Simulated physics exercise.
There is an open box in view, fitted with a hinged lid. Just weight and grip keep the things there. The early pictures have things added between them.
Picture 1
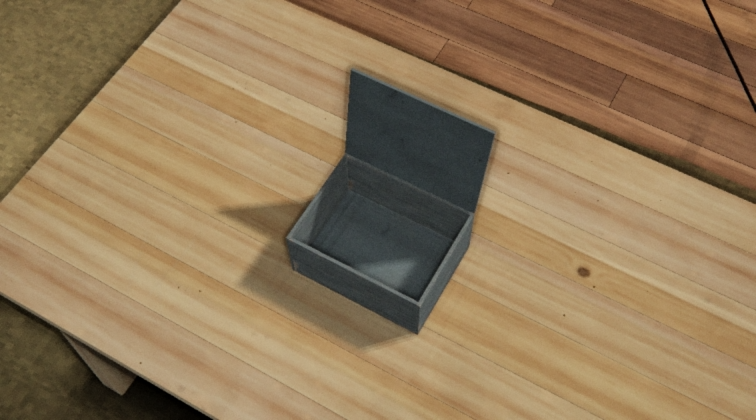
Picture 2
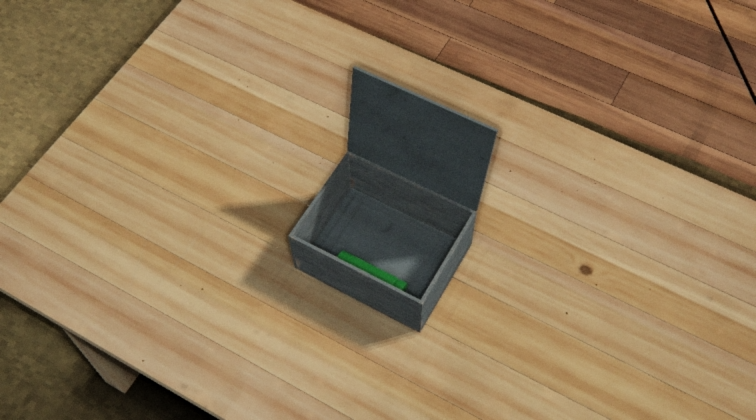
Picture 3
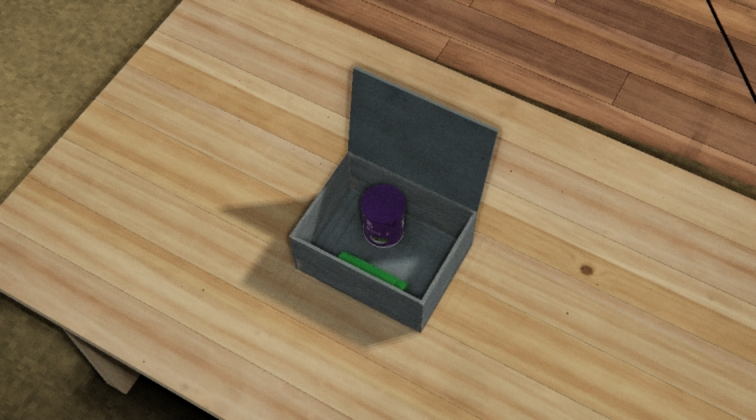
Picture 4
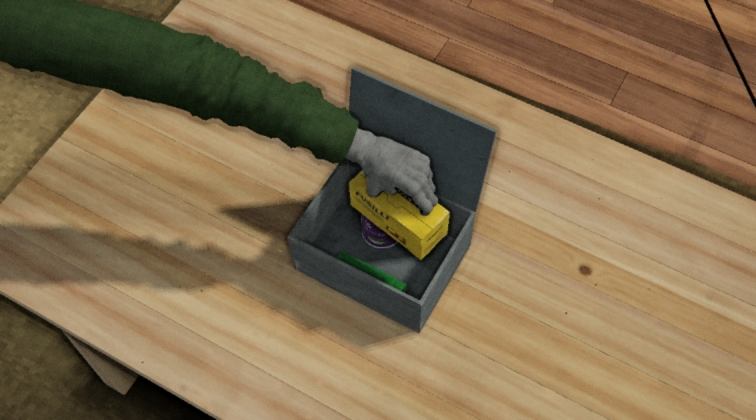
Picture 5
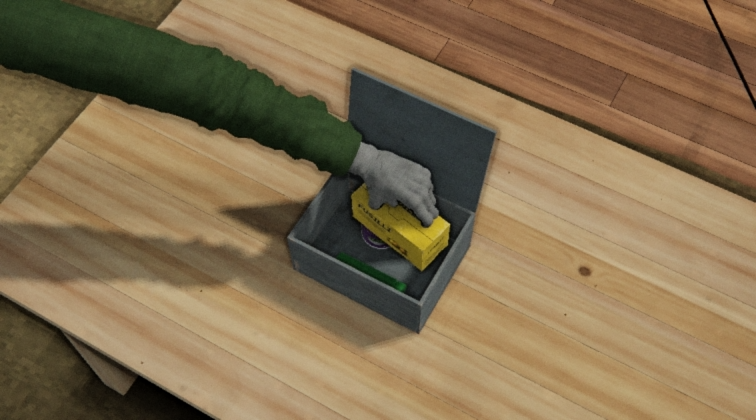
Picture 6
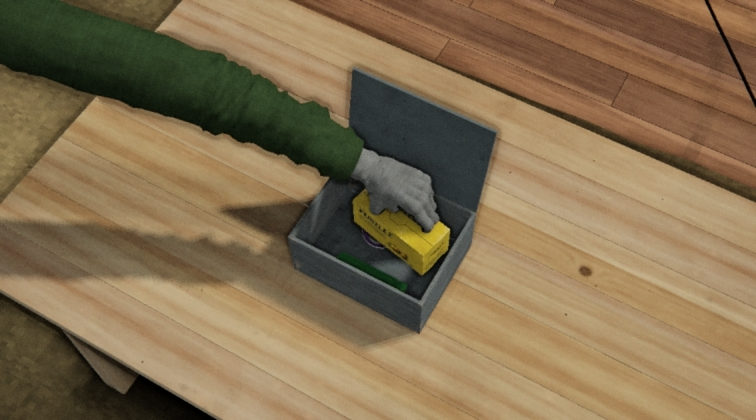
A gloved hand in a green sleeve reaches in from the left over an open grey box with a hinged lid, seen from above at an angle on a pale wooden table. The box is empty at first, then a green item appears near its front side and a purple tin behind it. The hand lowers a yellow carton slightly into the box over the tin, still gripping it, while the camera stays almost still.
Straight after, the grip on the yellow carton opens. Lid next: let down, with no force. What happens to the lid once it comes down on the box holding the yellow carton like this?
Lid down.
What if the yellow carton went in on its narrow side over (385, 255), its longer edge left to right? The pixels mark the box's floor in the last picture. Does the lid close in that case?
Well, in that case it fits down fine.
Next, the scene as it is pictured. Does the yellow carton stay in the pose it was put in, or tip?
At the finish it goes crooked.
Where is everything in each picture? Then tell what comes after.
The last thing is not in view yet, in the first frame.
The last thing is not in view yet, in the second frame.
The last thing is not in view yet; purple tin (384, 217), in the third frame.
Still above its spot; yellow carton (398, 208), in the fourth frame.
Still above its spot; yellow carton (400, 220), in the fifth frame.
Put in, still held; yellow carton (401, 225), in the sixth frame.
Then, 0.50 s on from there, yellow carton turned 66° from how it was put near (384, 253); purple tin shifted a little.
Then, 1.60 s on from there, lid 59° above the rim; yellow carton turned 64° from how it was put near (382, 253).
Then, 2.10 s on from there, lid 15° above the rim; yellow carton turned 64° from how it was put near (382, 253).
In the end, lid shut; toppled in the box, yellow carton; the other 2 unmoved. At the end, from the last picture's camera, yellow carton near (381, 253).
